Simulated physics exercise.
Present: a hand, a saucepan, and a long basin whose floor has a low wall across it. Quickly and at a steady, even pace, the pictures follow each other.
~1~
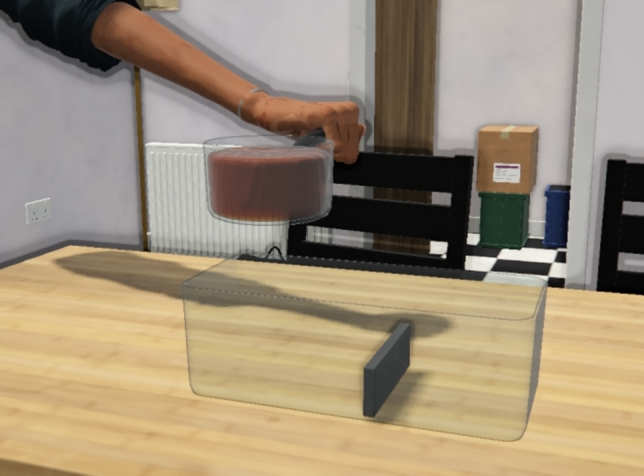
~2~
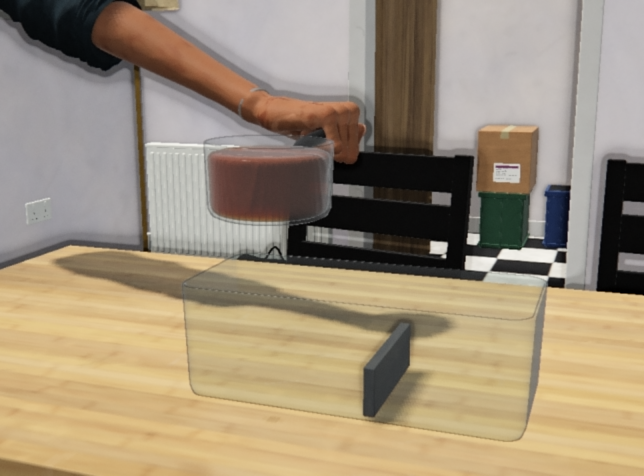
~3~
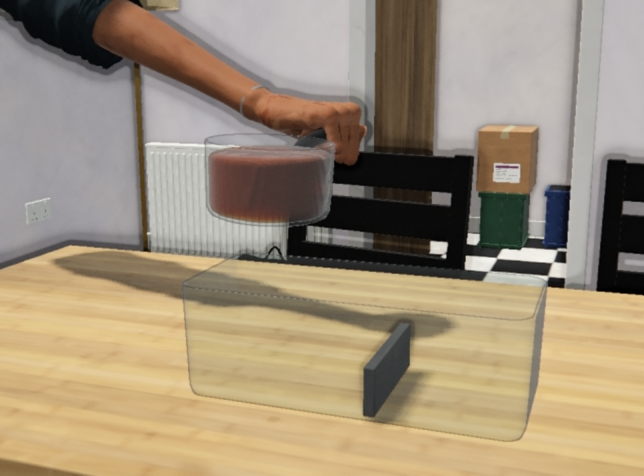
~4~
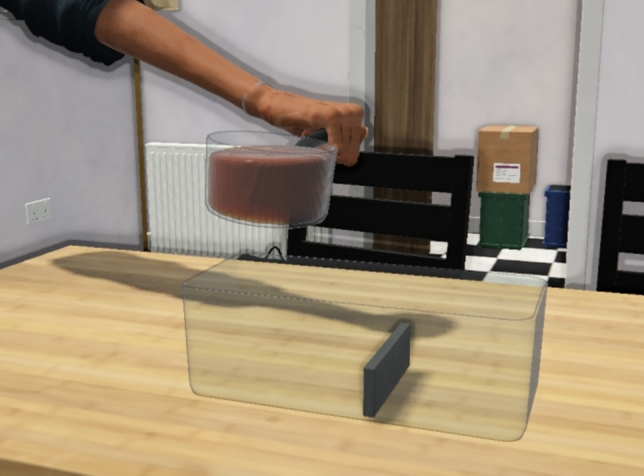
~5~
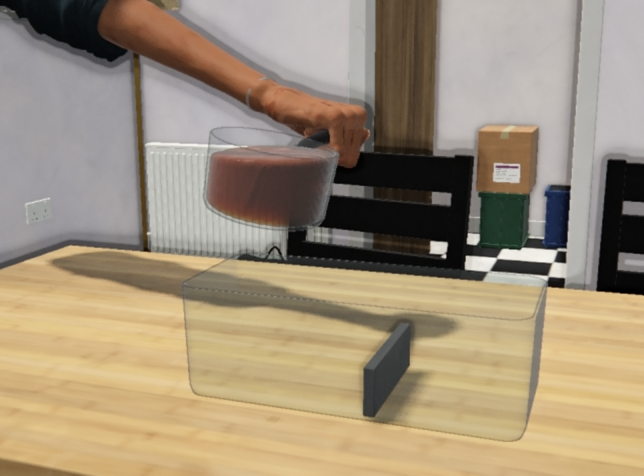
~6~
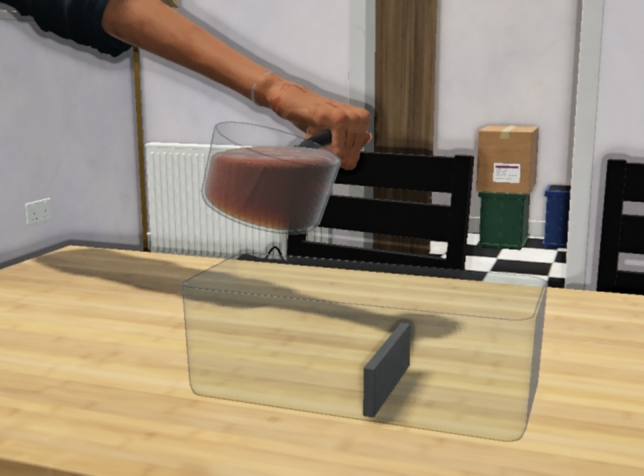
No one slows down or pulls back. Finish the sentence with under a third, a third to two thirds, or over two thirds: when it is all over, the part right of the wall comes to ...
When it is all over, the part right of the wall comes to a third to two thirds.
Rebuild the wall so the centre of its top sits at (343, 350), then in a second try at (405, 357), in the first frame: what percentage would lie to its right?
The first one comes to 80 percent, while the second comes to 25 percent.
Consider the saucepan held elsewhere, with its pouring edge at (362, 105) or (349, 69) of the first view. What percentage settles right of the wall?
80 %, 75 %.
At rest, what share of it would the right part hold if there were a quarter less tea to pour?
Roughly 30 in a hundred.
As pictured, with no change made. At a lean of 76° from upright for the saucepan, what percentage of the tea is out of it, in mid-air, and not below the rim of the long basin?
About 25 per cent.
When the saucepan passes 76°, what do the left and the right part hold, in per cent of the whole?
Left about 10, right about 25.
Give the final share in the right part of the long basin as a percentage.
Roughly 45 percent of it.
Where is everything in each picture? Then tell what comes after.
In the first picture, it leans 0°; its right rim is at (329, 146); the tea meets the walls at (217, 151) and (328, 155); the long basin's rim runs from (211, 270) to (541, 300); the wall's top is at (389, 346).
In the second picture, it leans 1°; its right rim is at (329, 147); the tea meets the walls at (217, 151) and (329, 156).
In the third picture, it leans 3°; its right rim is at (330, 149); the tea meets the walls at (218, 150) and (330, 156).
In the fourth picture, it leans 6°; its right rim is at (332, 153); the tea meets the walls at (219, 151) and (331, 157).
In the fifth picture, it leans 11°; its right rim is at (334, 159); the tea meets the walls at (220, 151) and (333, 157).
In the sixth picture, it leans 17°; its right rim is at (335, 167); the tea meets the walls at (219, 153) and (338, 161).
A moment on, the saucepan is tipped on its side and 41 per cent is still to pour, 9 is left of the wall and 24 right of it.
Next, the saucepan is tipped right over and 4 per cent is still to pour, 46 is left of the wall and 47 right of it.
Then the saucepan is tipped right over and 0 per cent is still to pour, 52 is left of the wall and 47 right of it.
Later the saucepan is tipped right over and 0 per cent is still to pour, 52 is left of the wall and 47 right of it.
In the end 52 per cent lies left of the wall, 47 right of it and 0 outside.
